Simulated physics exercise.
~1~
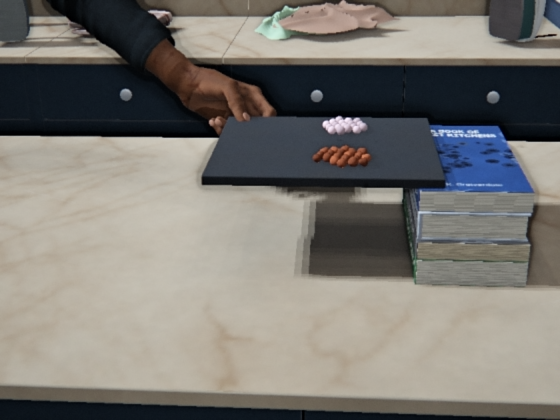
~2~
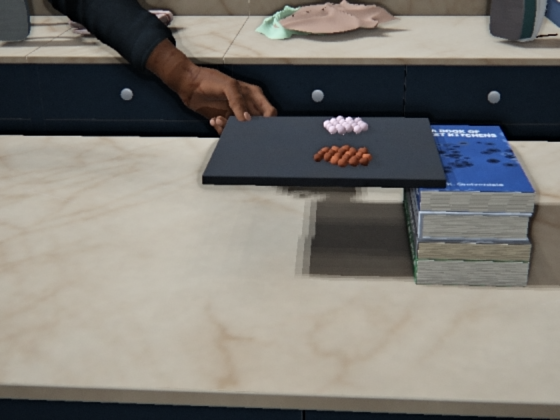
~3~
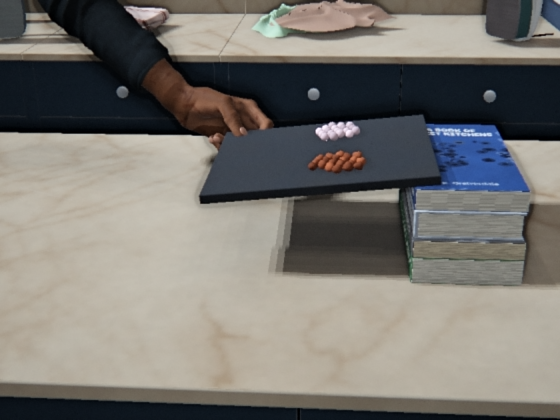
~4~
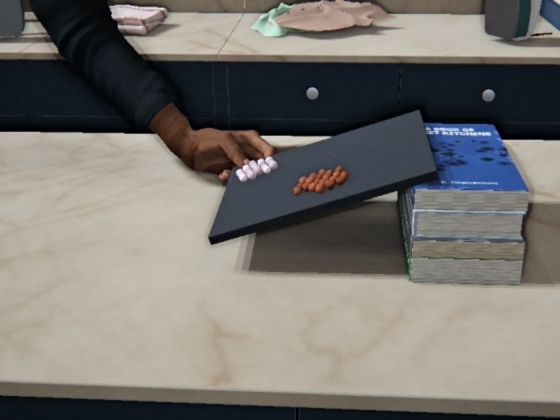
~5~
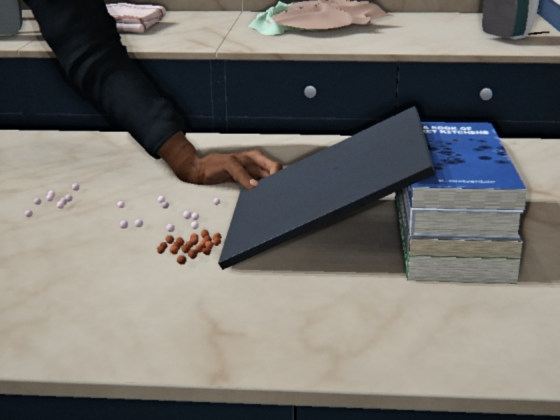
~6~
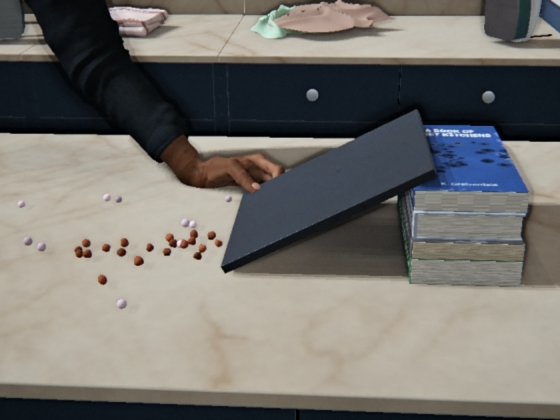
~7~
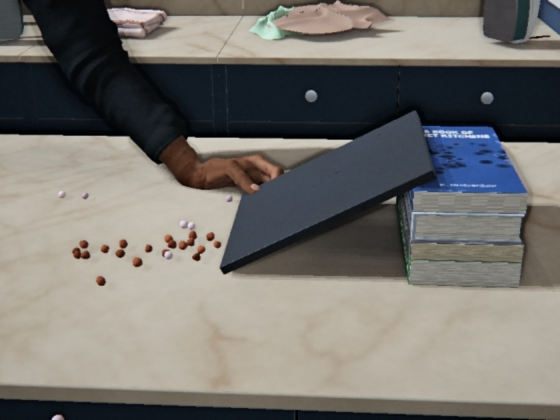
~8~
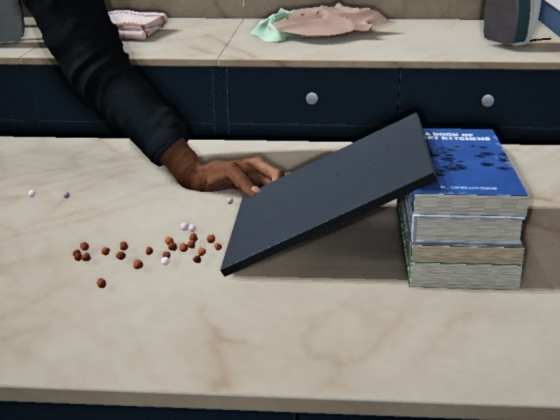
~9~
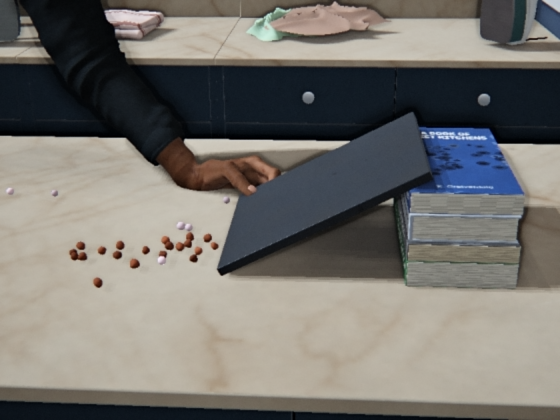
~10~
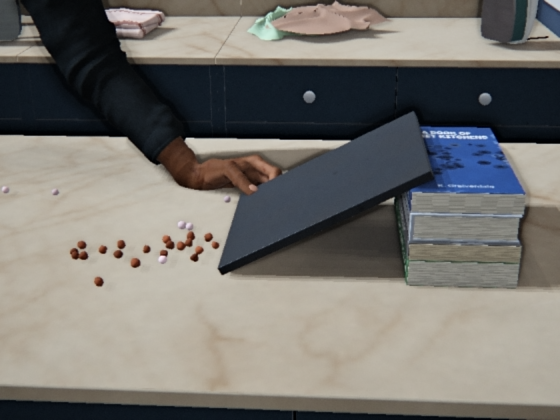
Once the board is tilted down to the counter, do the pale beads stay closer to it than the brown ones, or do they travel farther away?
The pale beads travel farther, with many rolling away out of sight, while the brown ones settle in a loose spread near the board.
